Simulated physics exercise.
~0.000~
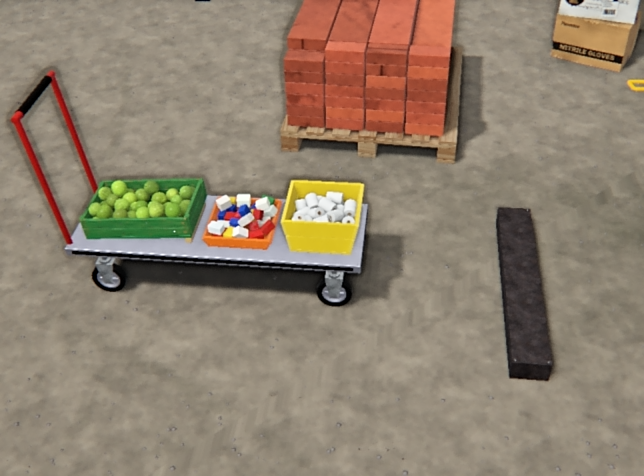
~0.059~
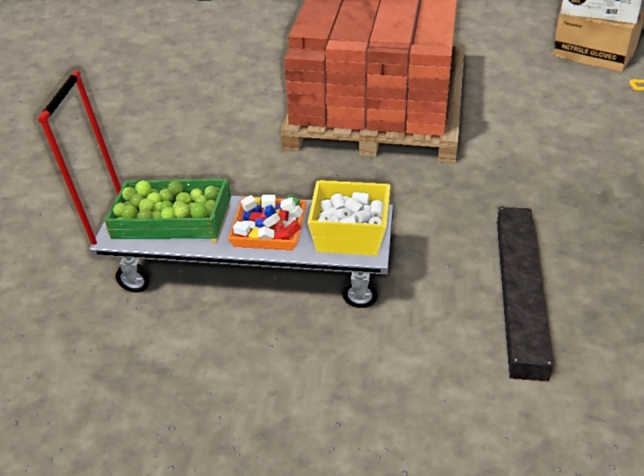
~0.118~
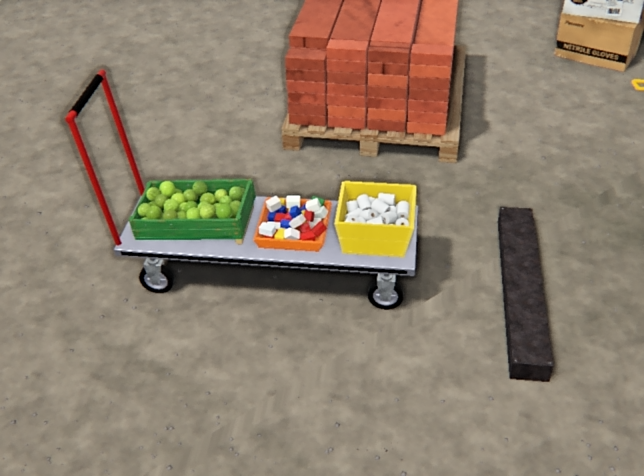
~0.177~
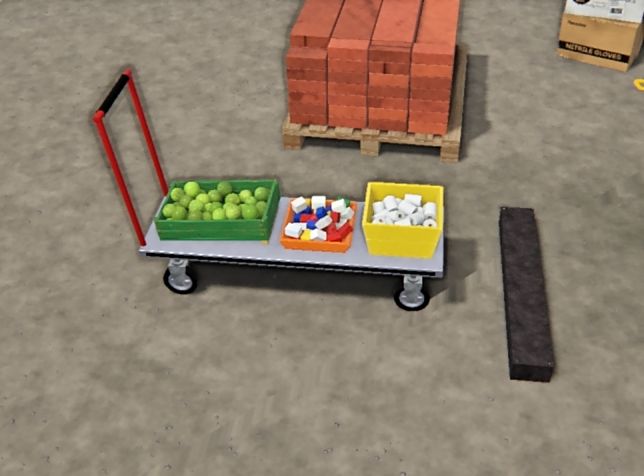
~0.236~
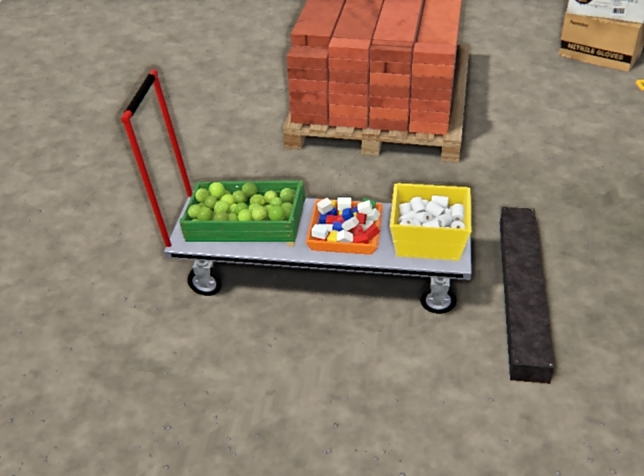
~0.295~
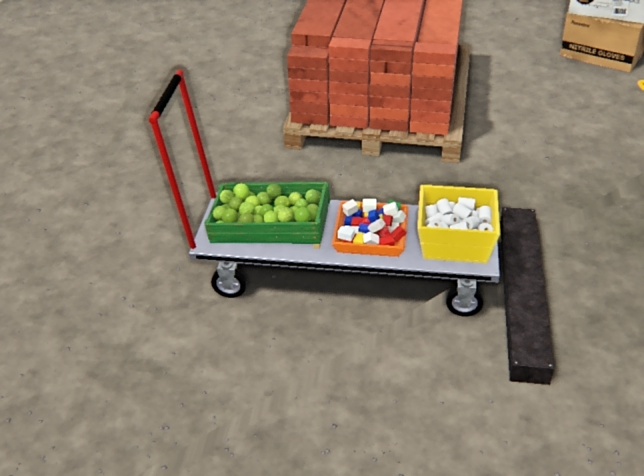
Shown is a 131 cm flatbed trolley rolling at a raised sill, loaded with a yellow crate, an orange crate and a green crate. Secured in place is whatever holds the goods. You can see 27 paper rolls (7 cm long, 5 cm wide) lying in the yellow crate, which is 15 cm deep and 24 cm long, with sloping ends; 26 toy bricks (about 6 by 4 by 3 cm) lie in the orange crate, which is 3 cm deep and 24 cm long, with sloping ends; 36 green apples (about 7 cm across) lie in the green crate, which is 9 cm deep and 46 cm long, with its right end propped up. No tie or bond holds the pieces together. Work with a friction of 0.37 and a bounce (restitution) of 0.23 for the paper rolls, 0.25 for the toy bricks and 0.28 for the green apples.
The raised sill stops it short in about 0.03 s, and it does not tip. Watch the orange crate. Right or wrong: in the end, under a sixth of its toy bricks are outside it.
Wrong, it is over a sixth.
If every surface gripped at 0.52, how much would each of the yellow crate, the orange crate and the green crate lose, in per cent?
You'd see yellow crate shed 0 percent, orange crate shed 30 percent, and green crate shed 10 percent.
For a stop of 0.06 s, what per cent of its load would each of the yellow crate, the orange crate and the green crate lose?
Yellow crate 0 %, orange crate 40 %, green crate 0 %.
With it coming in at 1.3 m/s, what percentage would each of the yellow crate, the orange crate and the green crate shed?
Then yellow crate 0, orange crate 20, green crate 0 per cent.
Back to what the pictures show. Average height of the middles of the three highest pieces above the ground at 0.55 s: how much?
Their middles average near 50 cm high.
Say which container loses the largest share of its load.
It's the orange crate.
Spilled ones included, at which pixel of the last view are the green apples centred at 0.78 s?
At about (302, 217).
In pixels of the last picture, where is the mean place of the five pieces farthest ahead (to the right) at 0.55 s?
Around pixel (511, 213).
After 0.33 s, contact.
After 0.43 s, the yellow crate has all 27, the orange crate is down by 2 of 26 and the green crate has all 36.
After 0.55 s, the yellow crate has all 27, the orange crate is down by 8 of 26 and the green crate is down by 1 of 36.
After 0.78 s, the yellow crate has all 27, the orange crate is down by 10 of 26 and the green crate is down by 1 of 36.
Outcome (at 1.29 s), the yellow crate has all 27, the orange crate is down by 10 of 26 and the green crate is down by 1 of 36. Asked share, 10 of 26, 38 per cent.
